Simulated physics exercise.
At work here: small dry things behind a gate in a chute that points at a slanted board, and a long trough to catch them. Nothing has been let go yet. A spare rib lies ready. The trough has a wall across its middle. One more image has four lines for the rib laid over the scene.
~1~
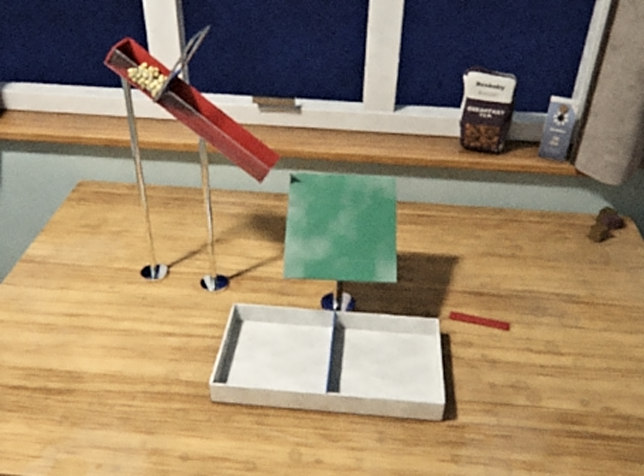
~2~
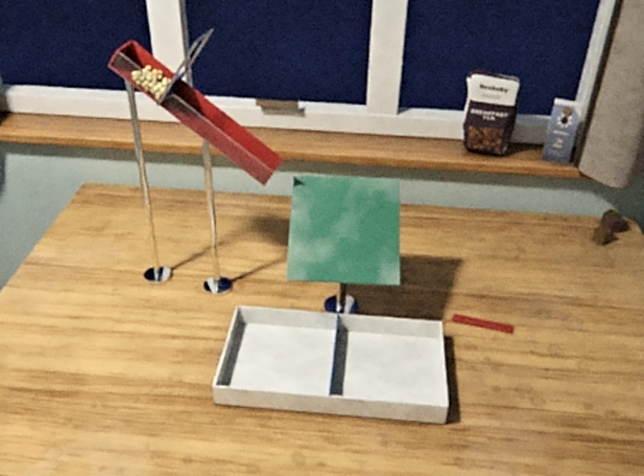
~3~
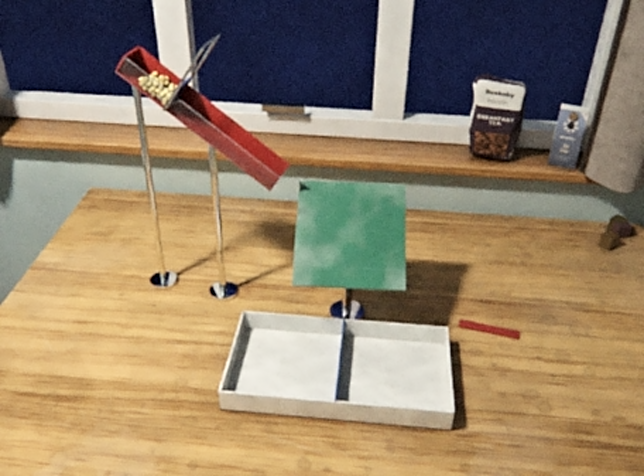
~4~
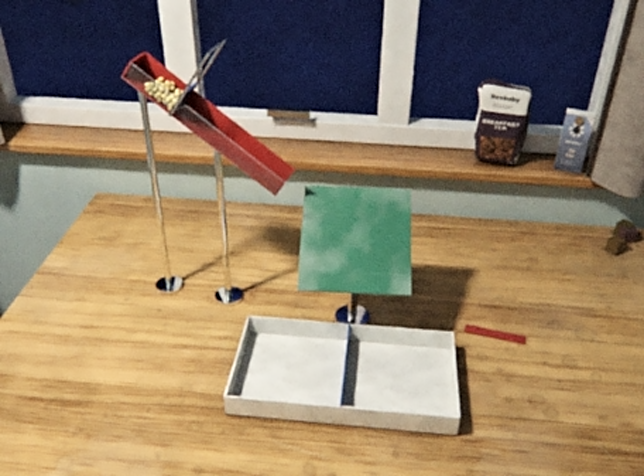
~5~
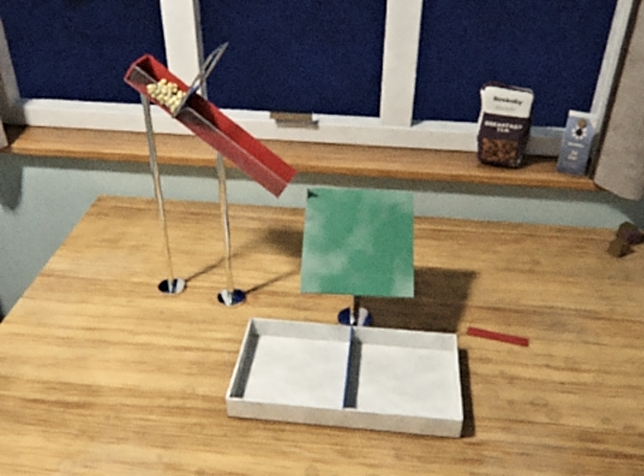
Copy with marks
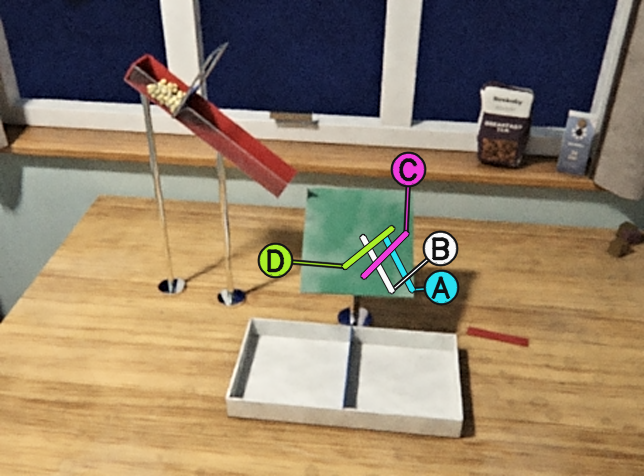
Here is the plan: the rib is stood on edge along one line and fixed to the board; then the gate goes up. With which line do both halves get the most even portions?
C beats the others.
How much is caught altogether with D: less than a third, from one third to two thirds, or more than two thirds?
Line D gives more than two thirds.
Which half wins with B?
The right half.
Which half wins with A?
Right.
On the marked copy, line A from (384, 236) to (412, 289); line B from (363, 237) to (391, 290); line C from (405, 233) to (364, 276); line D from (391, 228) to (344, 266).
If A is chosen, of what is caught, a small share in the left half, all but a few in the right.
If B is chosen, of what is caught, a small share in the left half, all but a few in the right.
If C is chosen, of what is caught, close to half in the left half, close to half in the right.
If D is chosen, of what is caught, the bulk in the left half, a small share in the right.
